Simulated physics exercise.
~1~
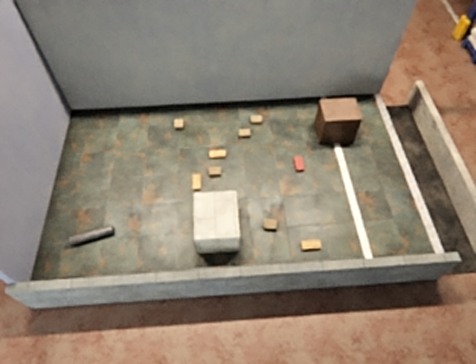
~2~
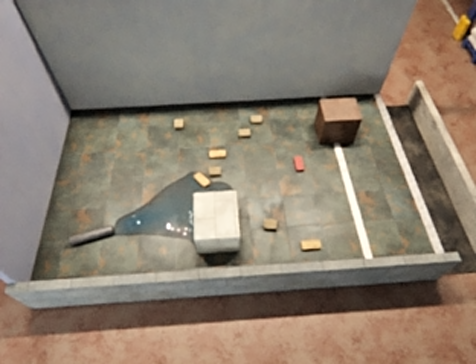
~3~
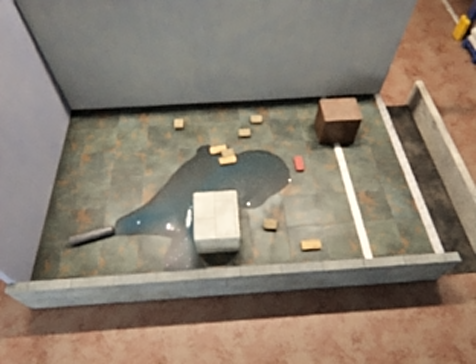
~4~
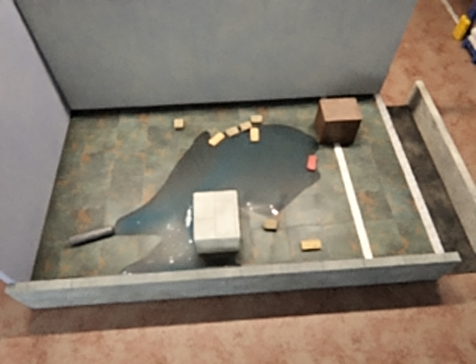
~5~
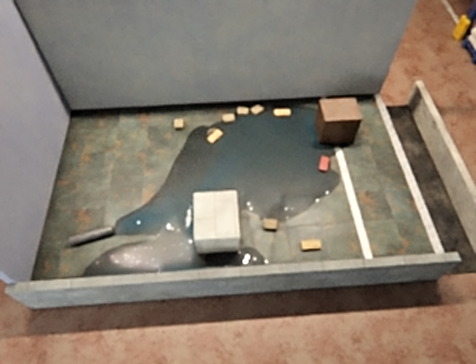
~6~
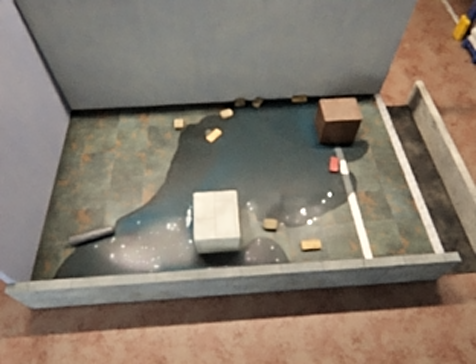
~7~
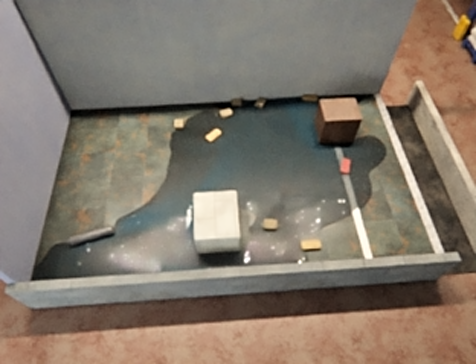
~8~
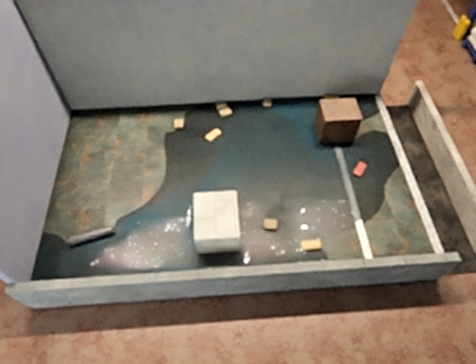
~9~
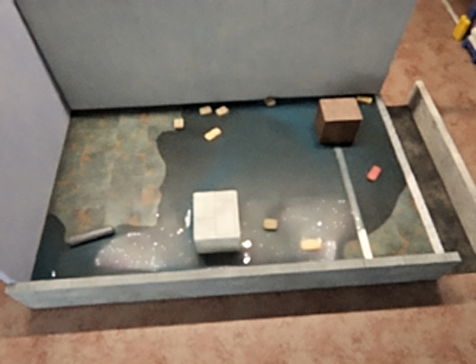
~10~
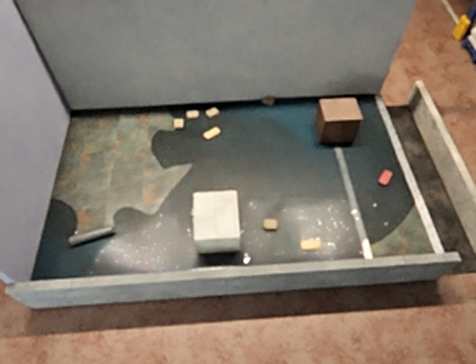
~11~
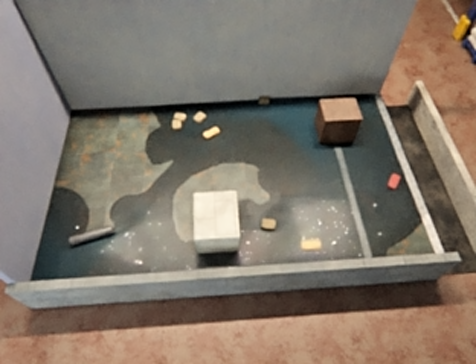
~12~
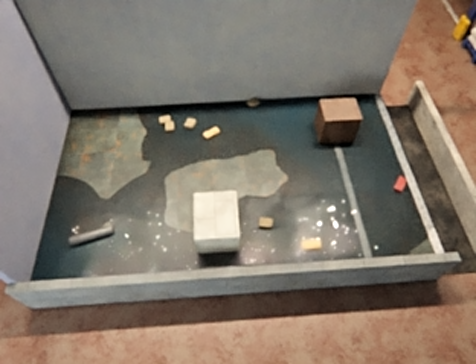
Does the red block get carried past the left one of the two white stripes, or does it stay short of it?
It gets carried past the left stripe. The water pushes it to the right, and it ends up between the two white stripes.
